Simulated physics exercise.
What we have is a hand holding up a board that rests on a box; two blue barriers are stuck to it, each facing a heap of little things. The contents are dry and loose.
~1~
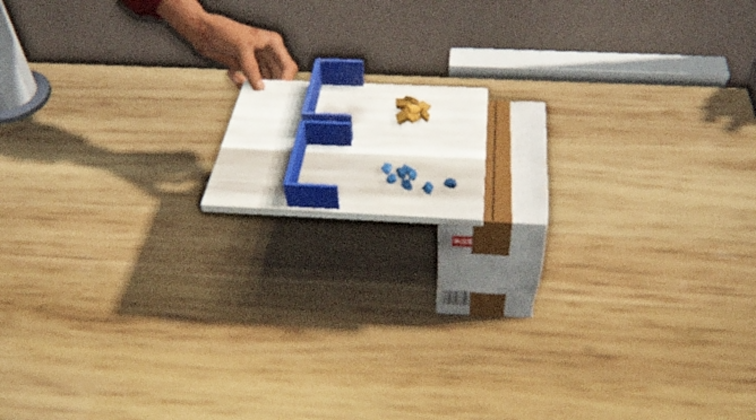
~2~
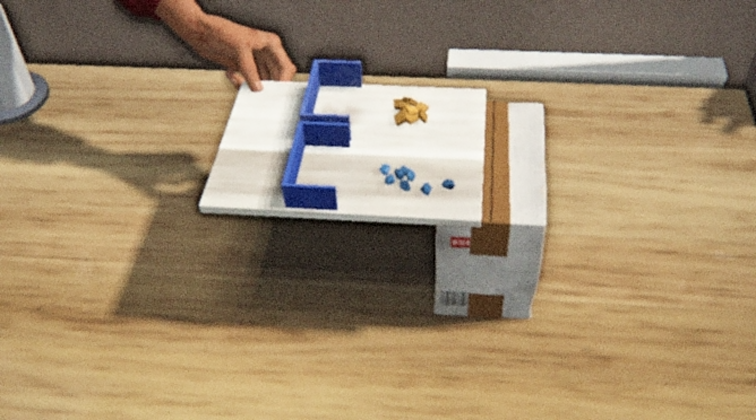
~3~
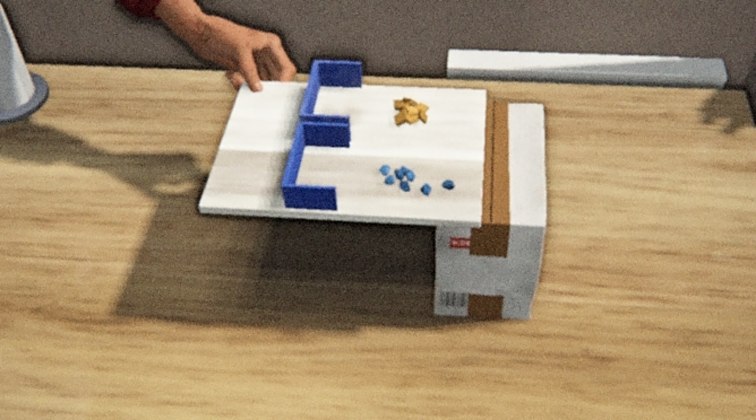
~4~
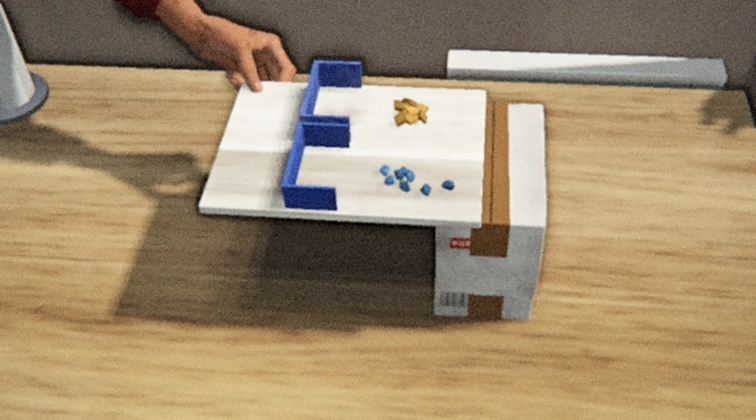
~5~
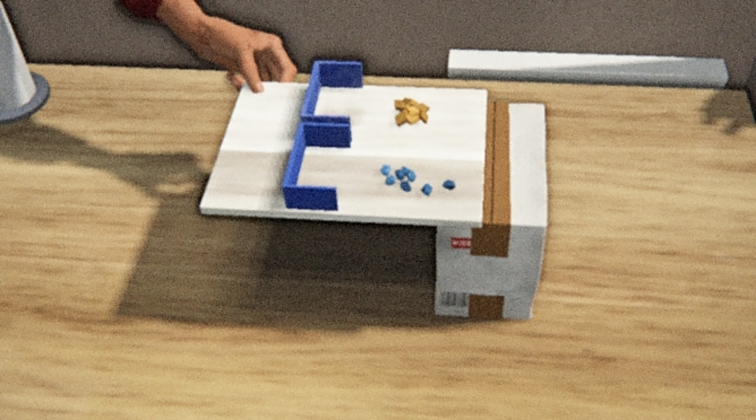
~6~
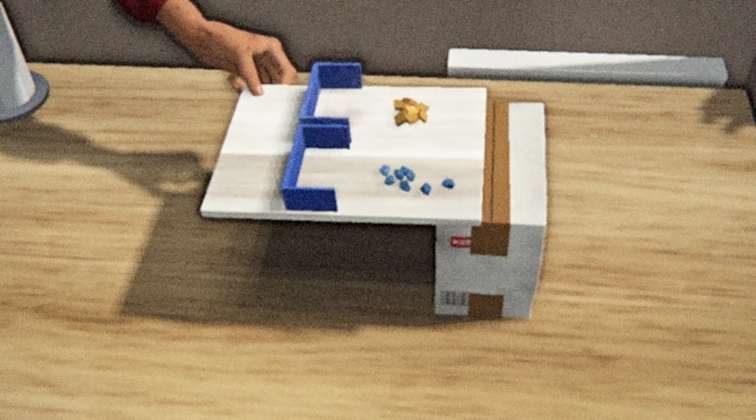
A hand at the left holds up a white board resting on a taped box, with two blue barriers beside a small golden heap and scattered blue pieces. The board stays almost still, then its held end dips very slightly, while both groups of pieces stay in place on it.
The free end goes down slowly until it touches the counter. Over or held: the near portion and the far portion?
The near portion halts at the strip; the far portion halts at the strip.
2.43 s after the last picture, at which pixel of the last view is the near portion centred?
Close to (337, 237).
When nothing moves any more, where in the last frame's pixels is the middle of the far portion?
Near (353, 170).
Then, 0.73 s later than the last frame, board sloping at 16°; near portion where it was; far portion where it was.
Then, 1.51 s later than the last frame, board sloping at 32°; near portion has reached its bar; far portion on its way down.
Then, 2.43 s later than the last frame, board resting at 41°; near portion has reached its bar; far portion has reached its bar.
When it is over, board resting at 41°; near portion gathered behind its bar; far portion gathered behind its bar.
